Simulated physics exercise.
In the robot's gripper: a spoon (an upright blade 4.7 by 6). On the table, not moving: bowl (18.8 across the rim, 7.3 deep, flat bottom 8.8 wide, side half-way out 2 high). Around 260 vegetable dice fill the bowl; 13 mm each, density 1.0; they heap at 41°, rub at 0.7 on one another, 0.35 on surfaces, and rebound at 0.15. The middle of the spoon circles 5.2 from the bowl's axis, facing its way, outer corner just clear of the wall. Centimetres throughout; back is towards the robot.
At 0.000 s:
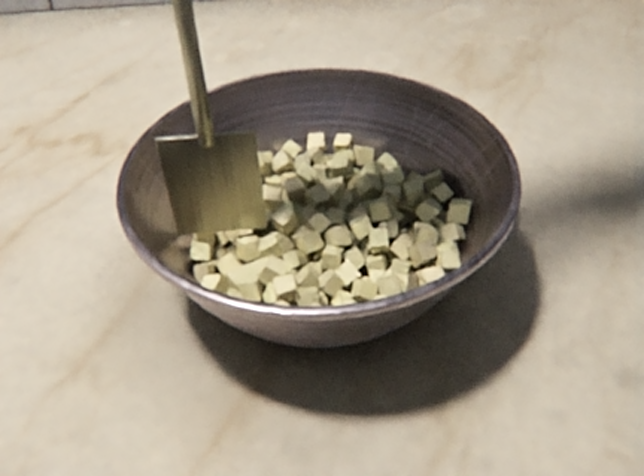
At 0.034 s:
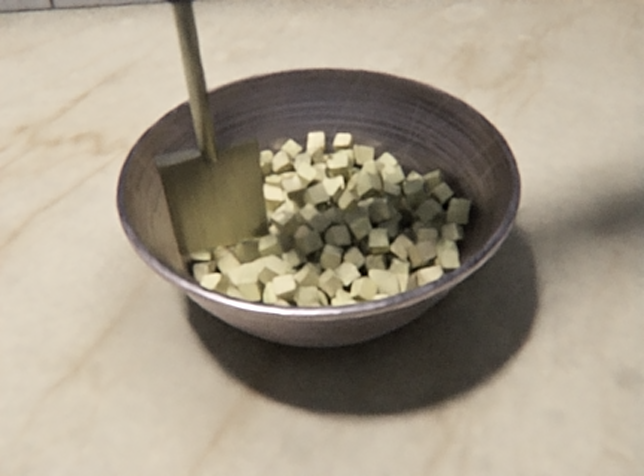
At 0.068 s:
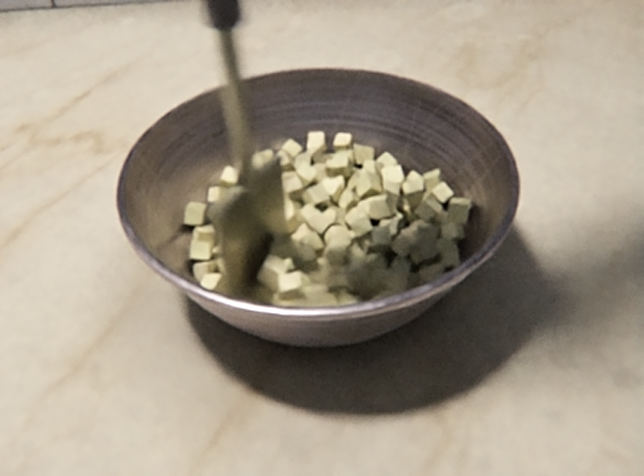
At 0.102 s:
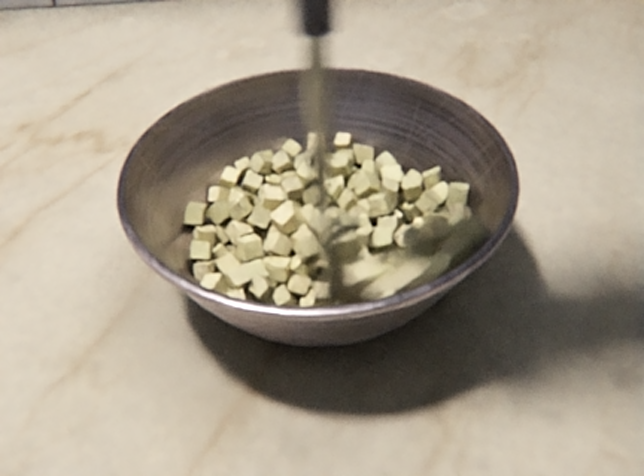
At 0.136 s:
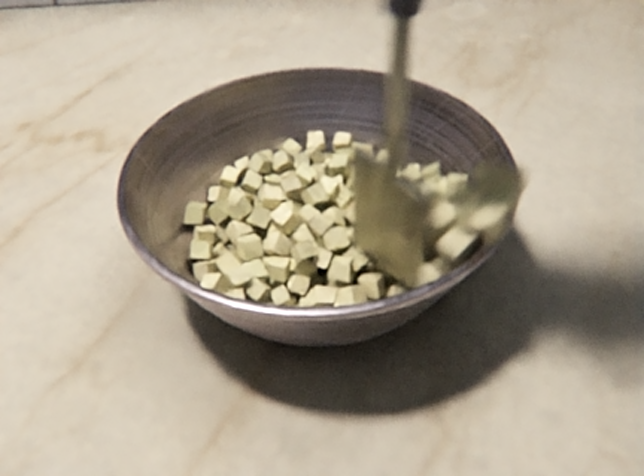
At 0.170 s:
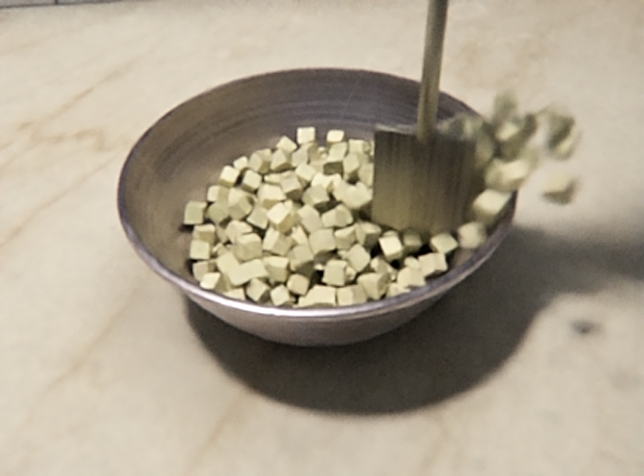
The footage shows a flat spatula-like blade sweeping from the left side of a metal bowl of pale cubes, around the front to the right, pushing cubes along and flinging several up over the right rim.
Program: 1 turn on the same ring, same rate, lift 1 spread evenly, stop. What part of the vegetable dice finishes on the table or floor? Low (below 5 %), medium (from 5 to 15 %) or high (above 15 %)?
On the table or floor the share is high, above 15 %.
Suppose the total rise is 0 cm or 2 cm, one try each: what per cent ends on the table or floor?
About 30 and 10 per cent.
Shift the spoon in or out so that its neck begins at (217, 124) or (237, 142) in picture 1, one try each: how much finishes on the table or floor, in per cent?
About 35 and 35 per cent.
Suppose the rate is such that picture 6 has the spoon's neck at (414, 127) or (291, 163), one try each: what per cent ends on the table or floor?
Some 15 and 10 per cent.
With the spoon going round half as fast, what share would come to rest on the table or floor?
It would be near 10 per cent.
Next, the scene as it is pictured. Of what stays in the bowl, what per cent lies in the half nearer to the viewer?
Roughly 50 per cent.
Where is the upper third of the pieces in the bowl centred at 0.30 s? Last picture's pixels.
At about (236, 175).
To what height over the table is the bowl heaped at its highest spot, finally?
About 6.0 cm.
After 0.24 s, 233° round, highest piece 12 above the table; 243 in the bowl, 20 in flight or on the tool.
After 0.30 s, 303° round, highest piece 12 above the table; 225 in the bowl, 5 on the table or floor, 33 in flight or on the tool.
After 0.53 s, 0° round, highest piece 6 above the table; 206 in the bowl, 56 on the table or floor, 1 in flight or on the tool.
After 1.23 s, 0° round, highest piece 6 above the table; 206 in the bowl, 57 on the table or floor.
At rest, 206 in the bowl, 57 on the table or floor. That is 22 % on the table or floor.
